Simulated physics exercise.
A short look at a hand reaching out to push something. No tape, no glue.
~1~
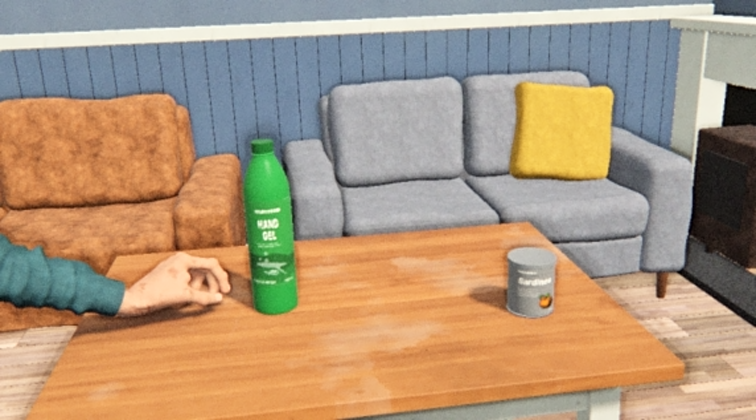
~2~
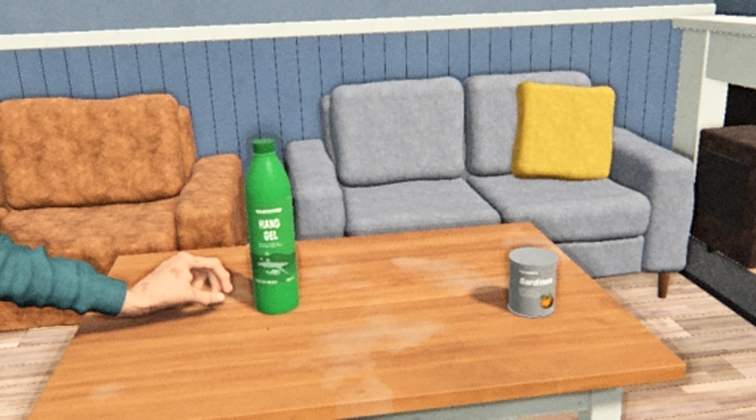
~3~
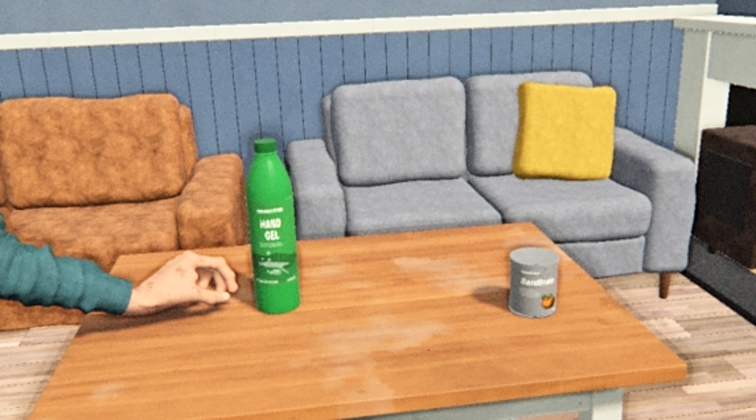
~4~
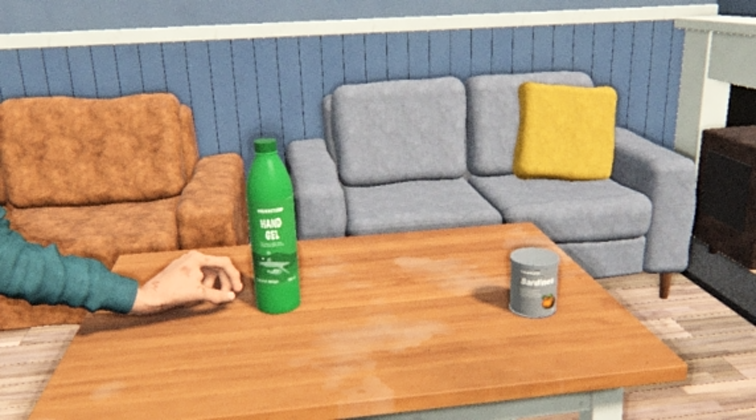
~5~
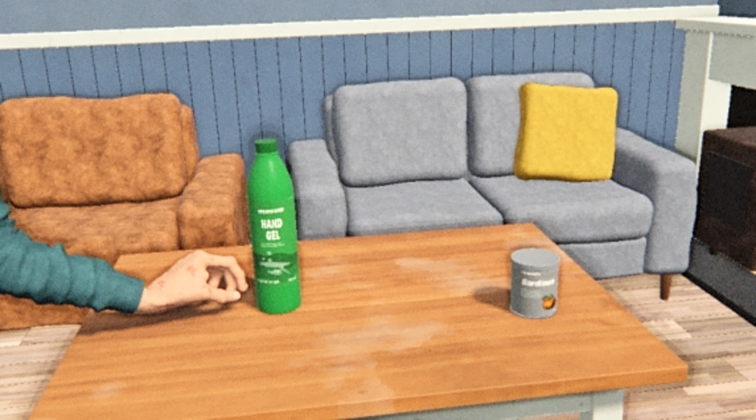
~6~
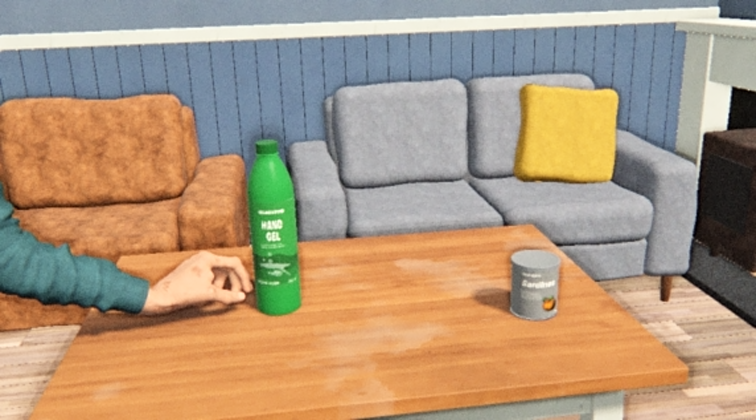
A hand in a teal sleeve reaches in from the left toward a green hand gel bottle on a wooden table and edges slightly right. The bottle barely shifts rightward, staying upright, while the grey can to its right and the sofas behind show no clear movement.
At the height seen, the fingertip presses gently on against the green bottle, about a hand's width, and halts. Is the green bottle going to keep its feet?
The green bottle stays upright.
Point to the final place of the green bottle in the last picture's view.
Near (344, 222).
Then, 0.70 s after the last picture, green bottle slid a little near (298, 226).
Then, 1.30 s after the last picture, green bottle slid about its own width near (327, 223).
At rest, moved from the start, green bottle. Seen from the same camera at the end, green bottle near (344, 223).
